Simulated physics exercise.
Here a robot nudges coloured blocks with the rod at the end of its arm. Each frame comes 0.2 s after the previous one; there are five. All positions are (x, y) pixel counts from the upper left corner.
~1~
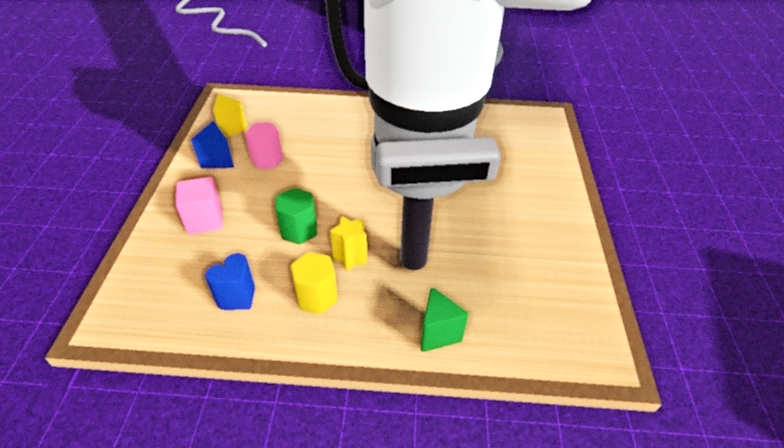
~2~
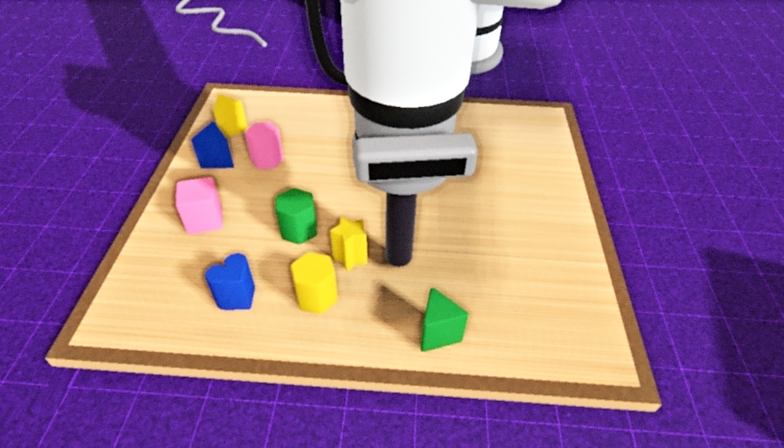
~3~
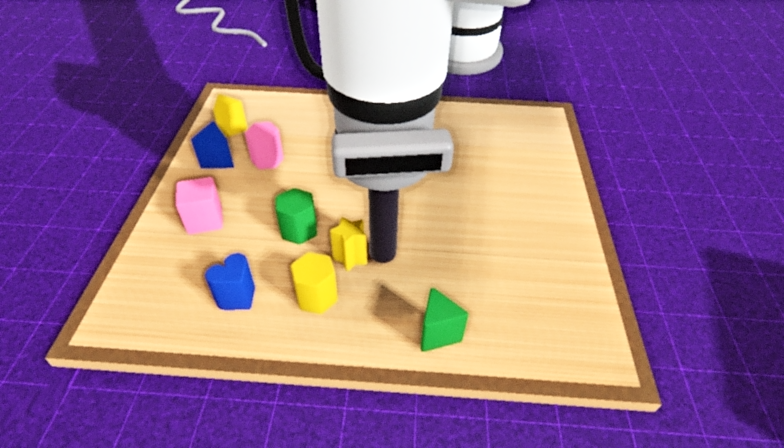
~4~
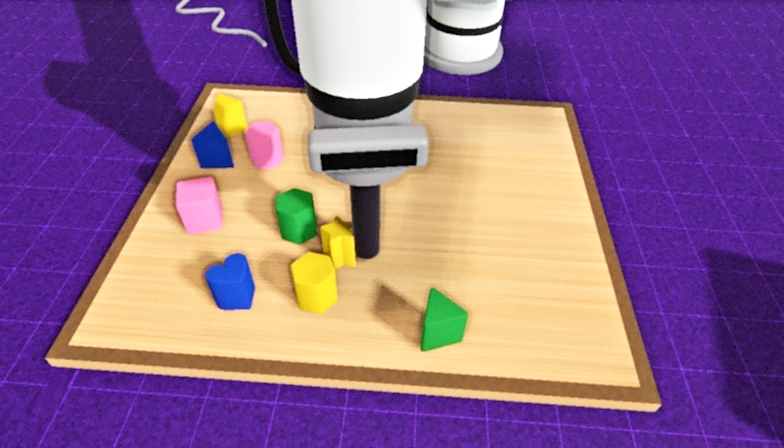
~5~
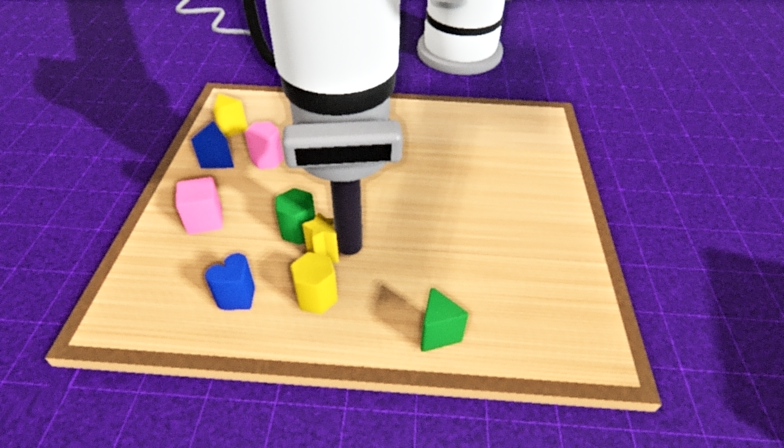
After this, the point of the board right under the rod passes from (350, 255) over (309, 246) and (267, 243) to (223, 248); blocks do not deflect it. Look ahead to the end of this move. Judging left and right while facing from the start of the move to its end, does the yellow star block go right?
The answer is no.
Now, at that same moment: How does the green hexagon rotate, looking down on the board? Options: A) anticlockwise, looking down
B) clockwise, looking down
Correct choice: B.
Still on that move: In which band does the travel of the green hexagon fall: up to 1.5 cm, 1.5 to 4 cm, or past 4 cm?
It ends 1.5 to 4 cm from its spot.
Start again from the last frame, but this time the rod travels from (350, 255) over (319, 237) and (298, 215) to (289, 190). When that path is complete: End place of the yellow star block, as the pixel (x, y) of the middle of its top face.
Located at (292, 221).
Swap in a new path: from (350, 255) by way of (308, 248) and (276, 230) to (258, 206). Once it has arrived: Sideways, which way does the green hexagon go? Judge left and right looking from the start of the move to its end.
Picture yourself facing from the start of the path to its end: The green hexagon moves off to your right.
The first path, step by step. One third of the way, rod (307, 238); green hexagon (283, 196), turned 30° clockwise; yellow star block (278, 222), turned 20° anticlockwise.
Two thirds of the way, rod (264, 235); green hexagon (270, 190), turned 75° clockwise; yellow star block (236, 228), turned 50° anticlockwise.
At the end, rod (220, 240); pink square still; green hexagon (270, 190), turned 75° clockwise; yellow star block (210, 238), turned 105° anticlockwise.
